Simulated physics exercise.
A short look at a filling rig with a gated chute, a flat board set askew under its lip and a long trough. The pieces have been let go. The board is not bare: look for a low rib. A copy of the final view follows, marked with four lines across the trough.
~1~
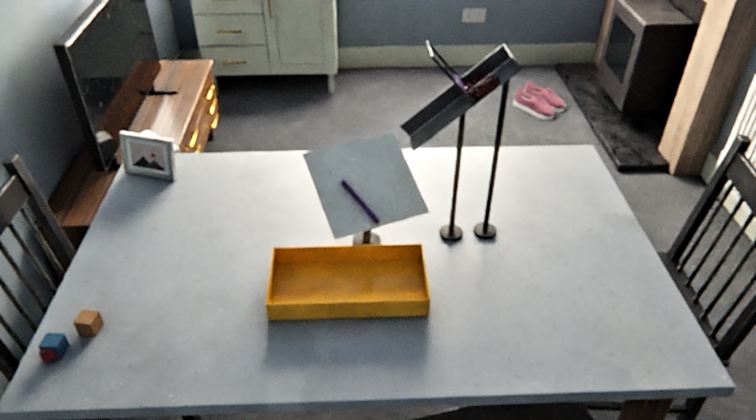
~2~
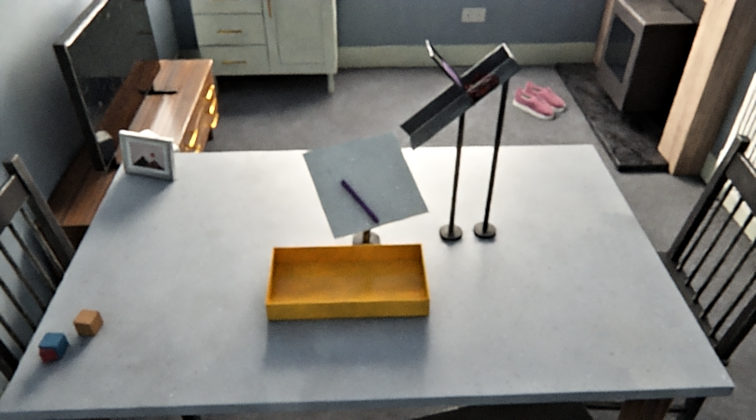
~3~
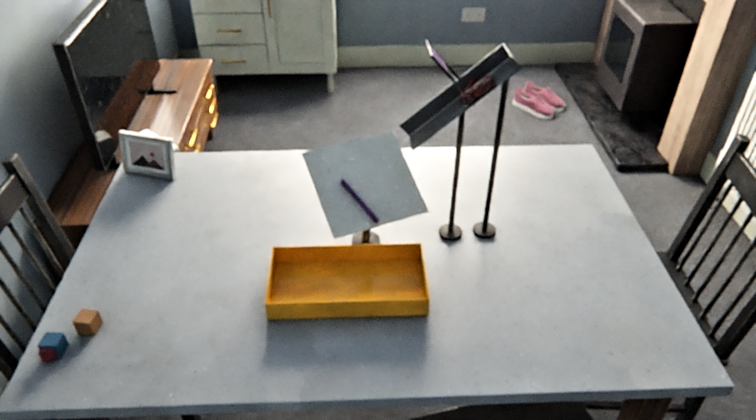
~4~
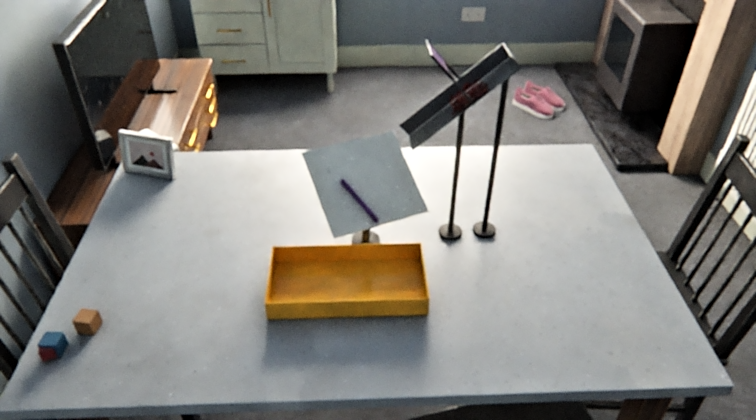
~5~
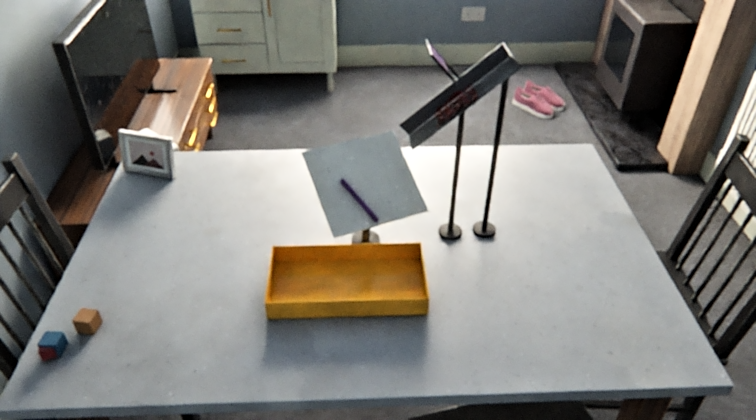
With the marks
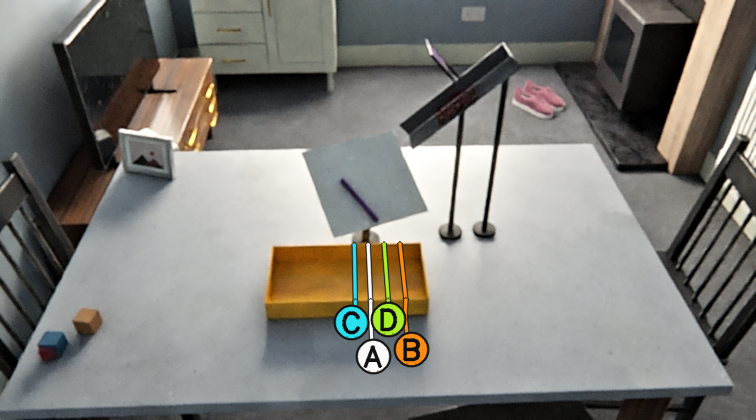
On a pale table in a living room, a small clump of dark red beans slid partway down a sloping chute, above a tilted grey board with a purple rib and an empty yellow trough.
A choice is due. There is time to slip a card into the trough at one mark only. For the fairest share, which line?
B works best here.
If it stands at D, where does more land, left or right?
More lands on the right.
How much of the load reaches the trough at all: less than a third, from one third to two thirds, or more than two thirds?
More than two thirds.
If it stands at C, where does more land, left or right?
More lands on the right.
On the marked copy, line A crosses the front rim at (370, 300); line B crosses the front rim at (405, 299); line C crosses the front rim at (355, 300); line D crosses the front rim at (388, 299).
Choosing A, of what is caught, a stray few on the left of the divider, nearly all on the right.
Choosing B, of what is caught, about two thirds on the left of the divider, about a third on the right.
Choosing C, of what is caught, a stray few on the left of the divider, nearly all on the right.
Choosing D, of what is caught, a small part on the left of the divider, nearly all on the right.
